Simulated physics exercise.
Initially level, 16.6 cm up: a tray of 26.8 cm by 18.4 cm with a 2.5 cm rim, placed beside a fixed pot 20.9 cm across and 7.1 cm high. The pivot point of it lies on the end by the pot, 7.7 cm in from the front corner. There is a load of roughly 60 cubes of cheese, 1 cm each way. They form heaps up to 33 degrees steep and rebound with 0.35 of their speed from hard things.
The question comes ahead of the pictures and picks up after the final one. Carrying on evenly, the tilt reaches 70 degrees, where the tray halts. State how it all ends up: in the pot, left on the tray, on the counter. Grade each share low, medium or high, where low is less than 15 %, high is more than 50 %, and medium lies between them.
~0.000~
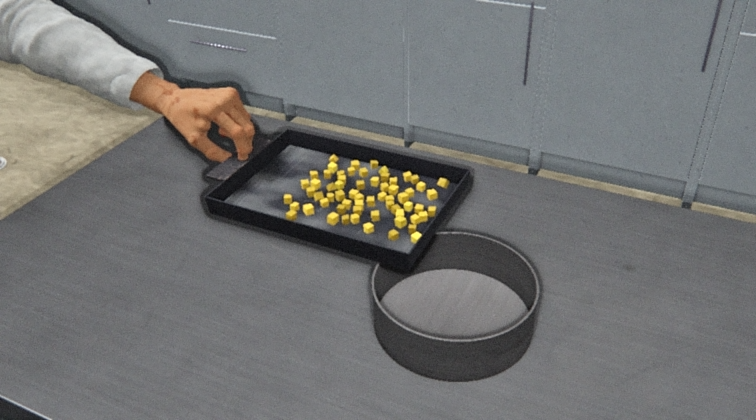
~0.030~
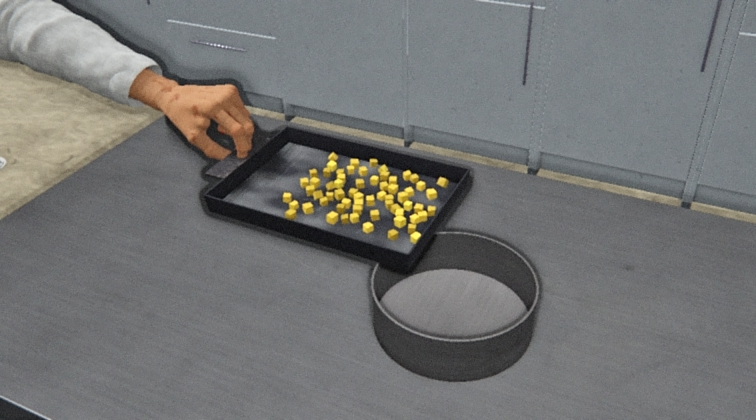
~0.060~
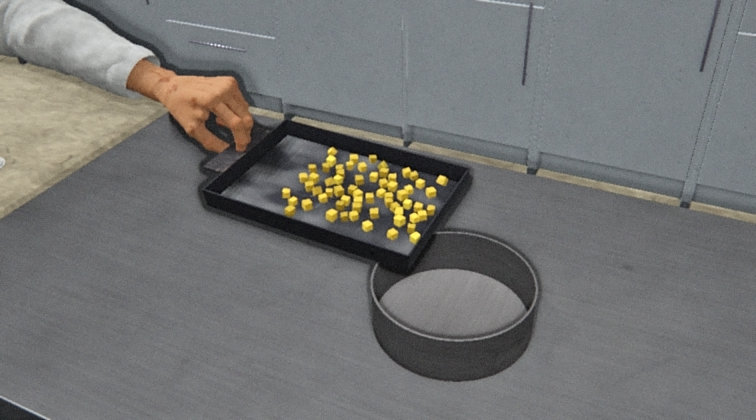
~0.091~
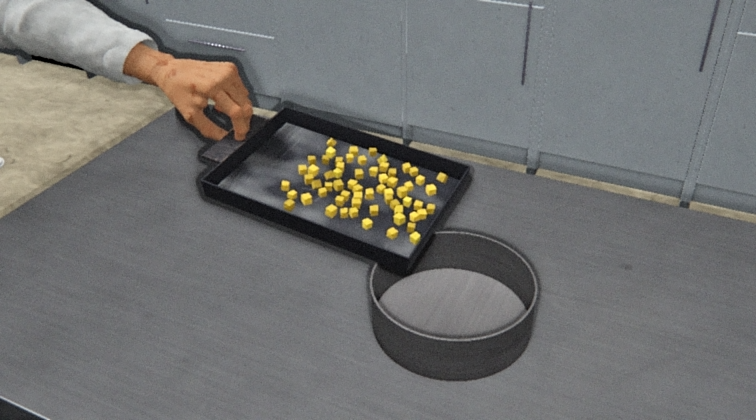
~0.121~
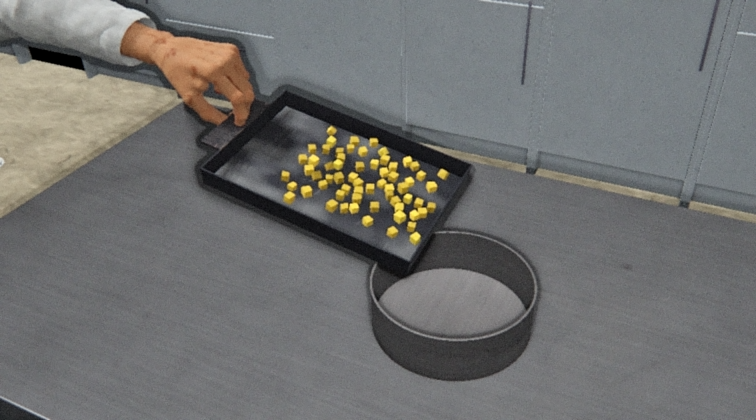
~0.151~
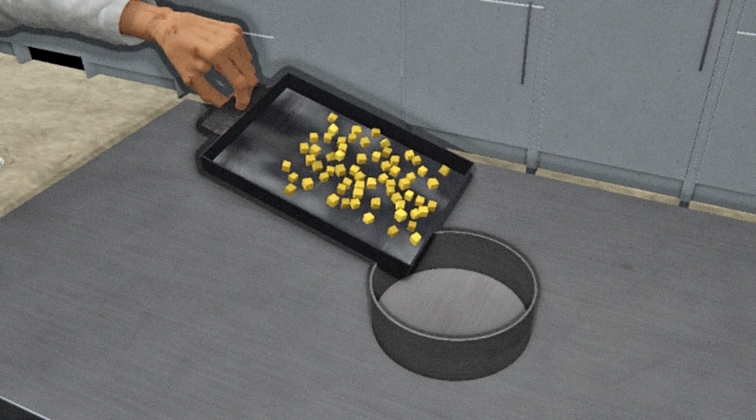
Shares - pot: Medium, tray: Medium, counter: Medium.
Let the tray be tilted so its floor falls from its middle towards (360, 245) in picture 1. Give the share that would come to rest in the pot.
The share comes to about 5 in a hundred.
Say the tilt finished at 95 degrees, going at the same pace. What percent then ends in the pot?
I'd say close to 45 percent.
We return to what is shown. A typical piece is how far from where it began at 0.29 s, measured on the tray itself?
It has moved some 0 cm from its start.
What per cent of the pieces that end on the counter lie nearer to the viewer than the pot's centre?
About 100 percent of the spill.
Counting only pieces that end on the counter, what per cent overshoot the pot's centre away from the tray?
Around 90 per cent, give or take.
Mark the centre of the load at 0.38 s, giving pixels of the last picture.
Roughly pixel (403, 177).
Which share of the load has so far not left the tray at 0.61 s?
Some 45 per cent of the load.
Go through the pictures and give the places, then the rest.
In the first frame, tray tilt 0 degrees, front corners at (207, 196) and (408, 252); middle of the pieces at (359, 198); pot at (455, 281).
In the second frame, tray tilt 1 degrees, front corners at (207, 194) and (407, 253); middle of the pieces at (358, 197).
In the third frame, tray tilt 3 degrees, front corners at (205, 189) and (407, 254), lowest corner right front; middle of the pieces at (358, 195).
In the fourth frame, tray tilt 7 degrees, front corners at (204, 180) and (408, 256), lowest corner right front; middle of the pieces at (358, 190).
In the fifth frame, tray tilt 13 degrees, front corners at (203, 168) and (409, 260), lowest corner right front; middle of the pieces at (358, 183).
In the sixth frame, tray tilt 19 degrees, front corners at (203, 155) and (409, 263), lowest corner right front; middle of the pieces at (359, 177); pot at (453, 280). Its pace works out near 210 degrees a second.
After 0.29 s, tilt 48 degrees; the tray holds 100 %, the pot 0 %.
Then, at 0.38 s, tilt 65 degrees; the tray holds 100 %, the pot 0 %.
After 0.61 s, tilt 70 degrees; the tray holds 45 %, the pot 20 %.
By 1.9 s all is still; pot 20 %, tray 35 %, counter 40 %.
